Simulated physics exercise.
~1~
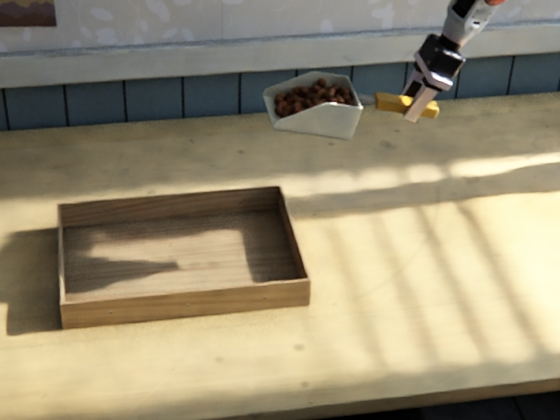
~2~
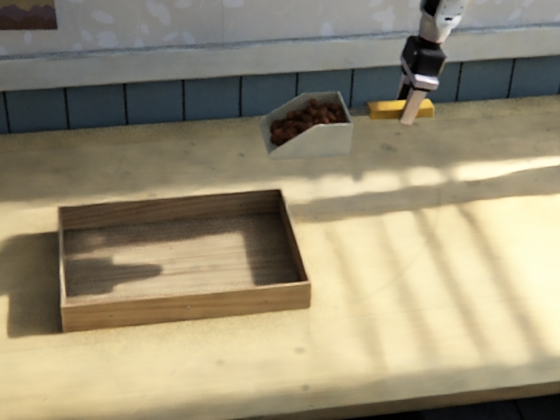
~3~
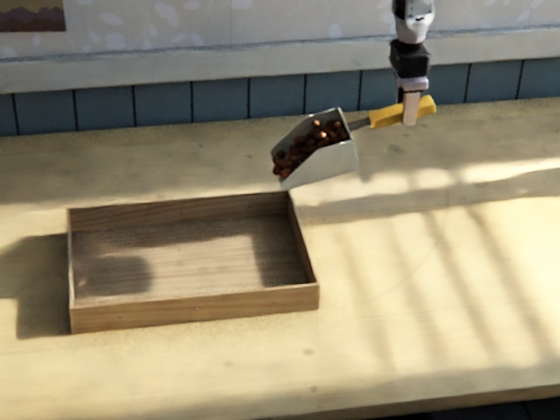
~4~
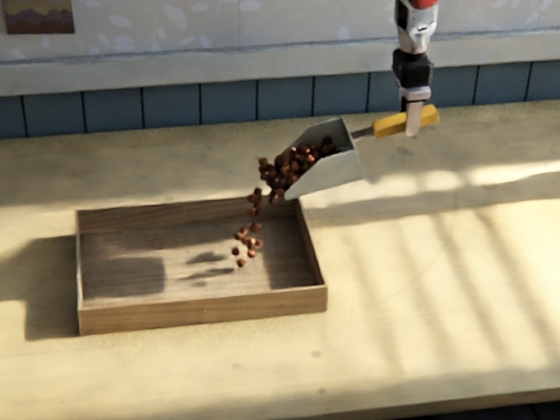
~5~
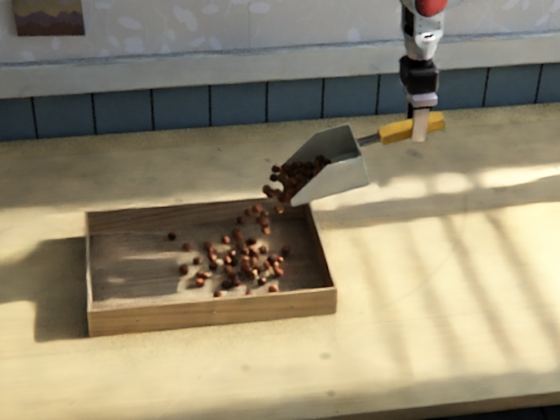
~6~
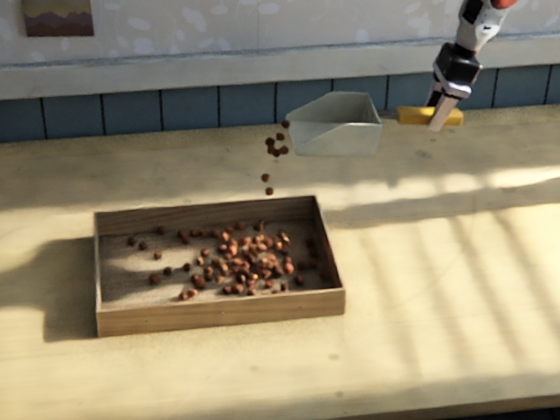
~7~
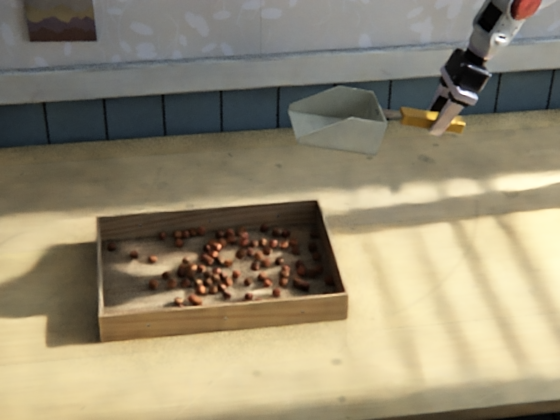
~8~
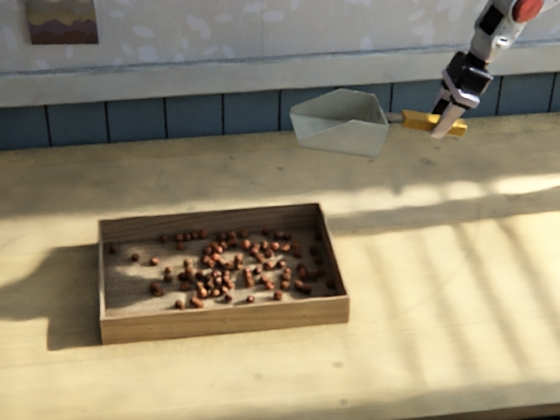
The clip opens on a robot arm holding a yellow-handled scoop heaped with hazelnuts, above a pale table with a shallow wooden tray to the lower left. The arm lowers the scoop toward the tray and tips its open front downward. Hazelnuts begin to slide over the edge, then pour out in a stream, bouncing and spreading across the tray. As the arm lifts the scoop and levels it, a last few nuts drop from its front. It ends with the scoop tilted back and looking nearly empty, held still above the table, while the hazelnuts lie scattered in the tray.
